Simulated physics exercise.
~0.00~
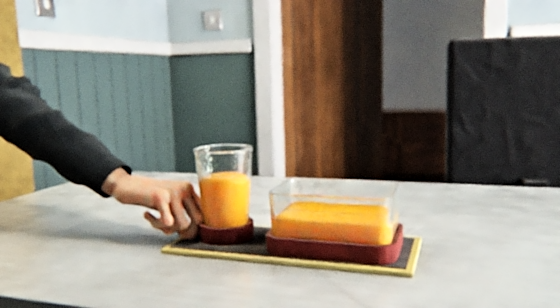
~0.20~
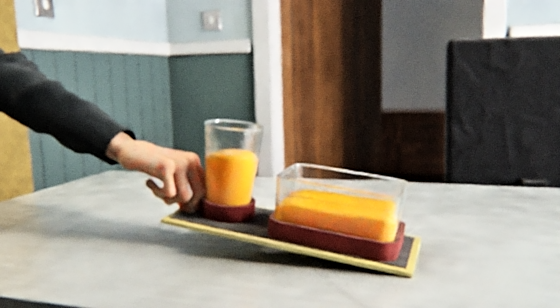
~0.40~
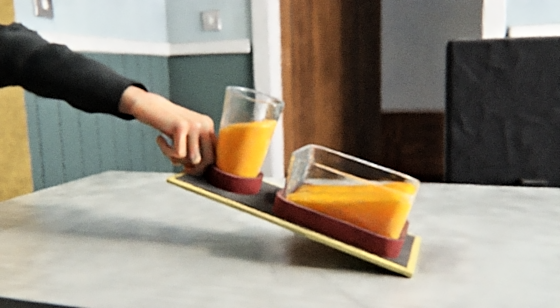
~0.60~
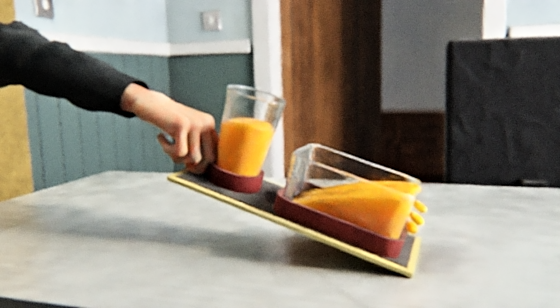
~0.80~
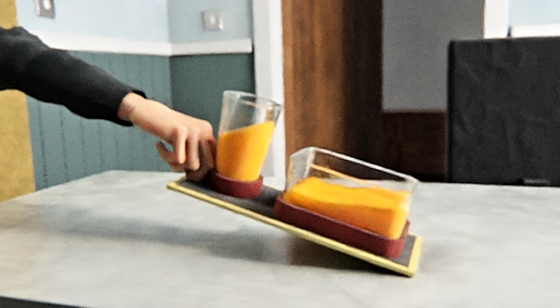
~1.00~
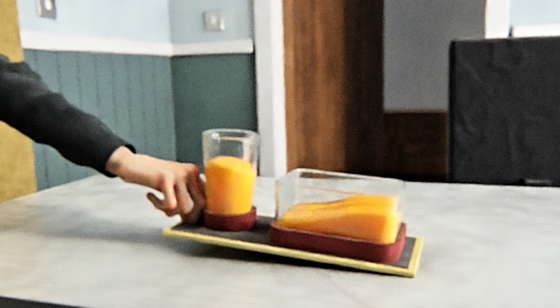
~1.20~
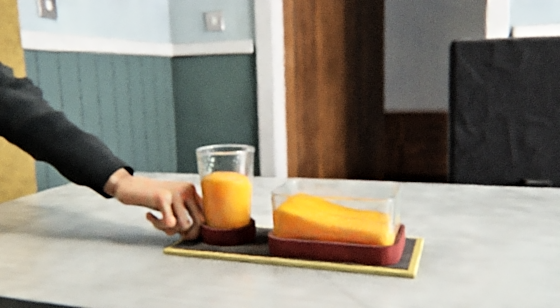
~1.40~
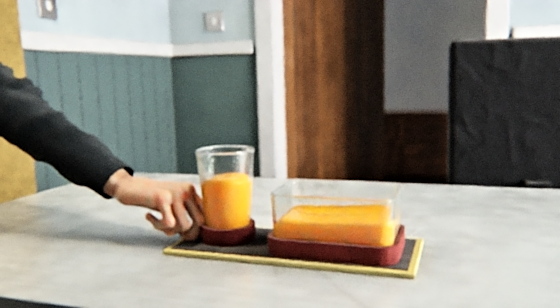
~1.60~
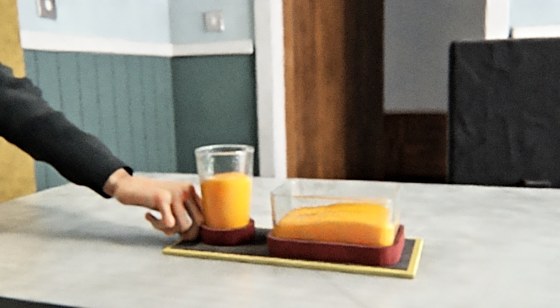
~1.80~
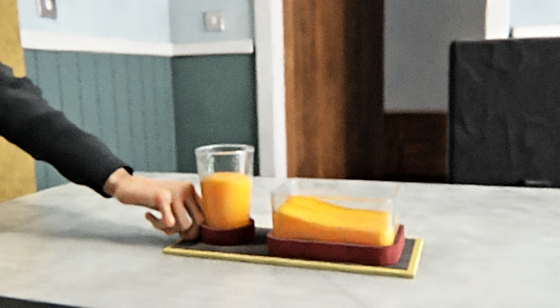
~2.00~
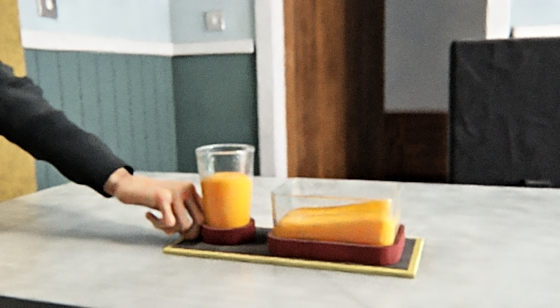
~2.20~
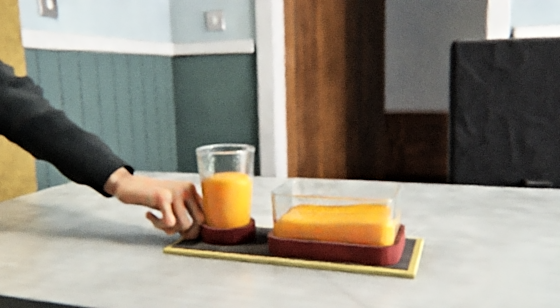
In the video, a hand lifts the left end of a tray holding a slim glass and an oblong tub of orange juice, and some juice slops over the tub's right end. The hand lowers the tray flat and stays beside the glass as the tub's juice keeps rocking gently.
